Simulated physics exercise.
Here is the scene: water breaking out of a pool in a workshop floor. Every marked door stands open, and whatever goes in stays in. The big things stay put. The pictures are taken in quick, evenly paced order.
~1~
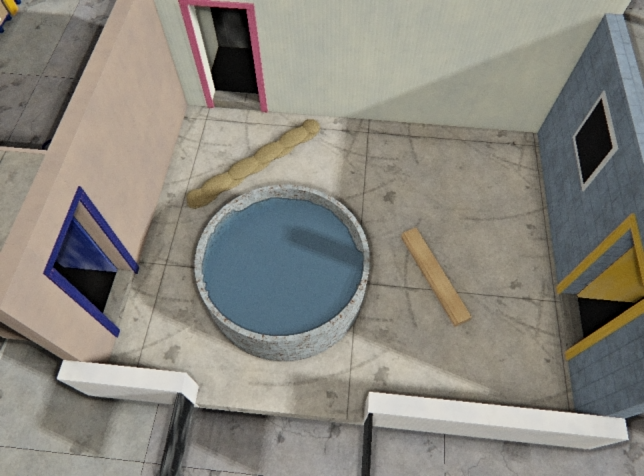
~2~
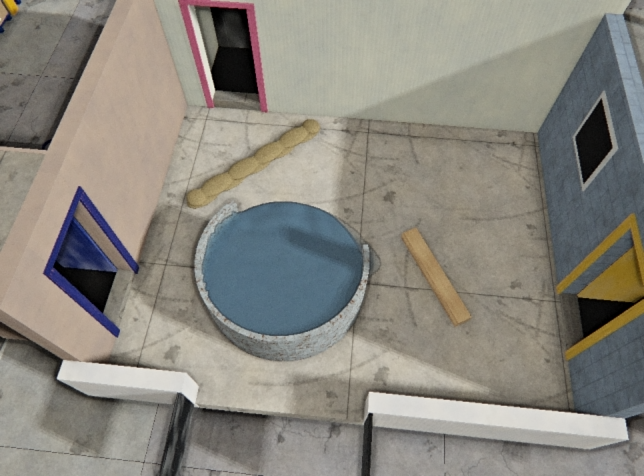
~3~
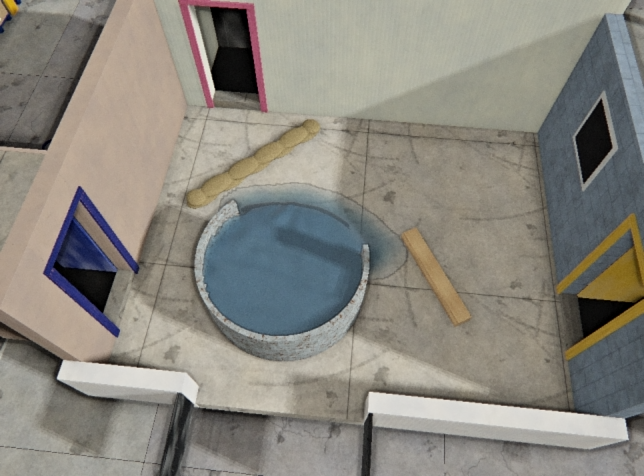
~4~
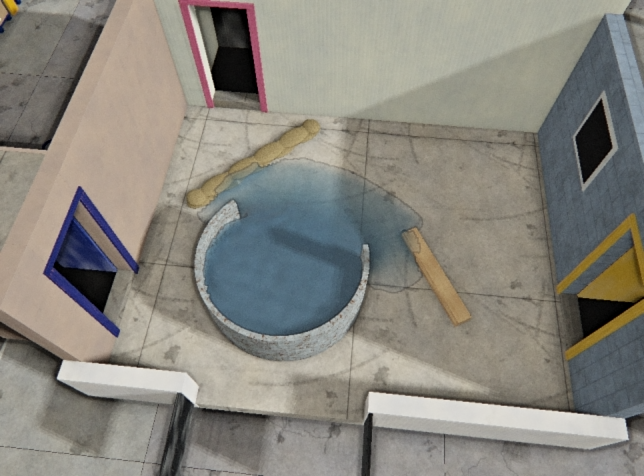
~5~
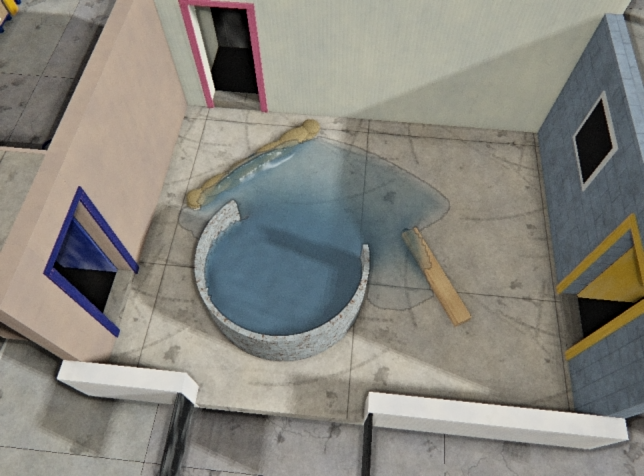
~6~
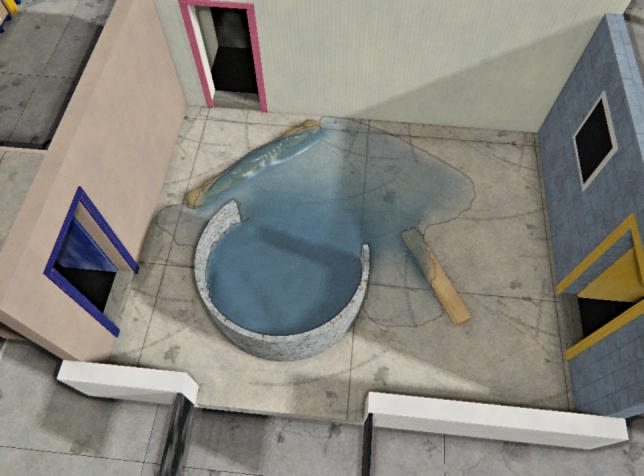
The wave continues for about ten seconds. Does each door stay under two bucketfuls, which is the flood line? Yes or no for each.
Pink door - yes, stays under; blue door - yes, stays under; yellow door - no, it floods.
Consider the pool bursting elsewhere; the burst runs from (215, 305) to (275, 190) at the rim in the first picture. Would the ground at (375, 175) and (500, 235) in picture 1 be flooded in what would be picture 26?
In order - first: Drenched, second: Not reached.
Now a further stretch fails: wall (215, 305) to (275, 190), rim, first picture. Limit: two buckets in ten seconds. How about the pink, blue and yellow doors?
My reading: Pink door passes that mark; blue door floods; yellow door holds.
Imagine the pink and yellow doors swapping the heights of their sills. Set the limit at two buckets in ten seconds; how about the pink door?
Short answer: Pink gets swamped.
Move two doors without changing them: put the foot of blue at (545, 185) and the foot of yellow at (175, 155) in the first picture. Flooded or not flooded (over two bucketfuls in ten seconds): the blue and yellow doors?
In short: Blue passes that mark, yellow goes over.
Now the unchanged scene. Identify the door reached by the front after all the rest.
That would be the one in yellow.
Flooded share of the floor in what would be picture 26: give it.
About 85 per cent.
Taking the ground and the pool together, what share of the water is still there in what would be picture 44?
96 in a hundred.
A moment on, water covers 60 % of the floor; the pink door wet at the sill, nothing in, the blue door not reached, the yellow door not reached.
Next, water covers 70 % of the floor; the pink door wet at the sill, nothing in, the blue door wet at the sill, nothing in, the yellow door not reached.
Then, water covers 85 % of the floor; the pink door wet at the sill, nothing in, the blue door wet at the sill, nothing in, the yellow door under two buckets in.
Later, water covers 95 % of the floor; the pink door wet at the sill, nothing in, the blue door wet at the sill, nothing in, the yellow door under two buckets in.
In the end, water covers 95 % of the floor; the pink door wet at the sill, nothing in, the blue door wet at the sill, nothing in, the yellow door far over two buckets in.
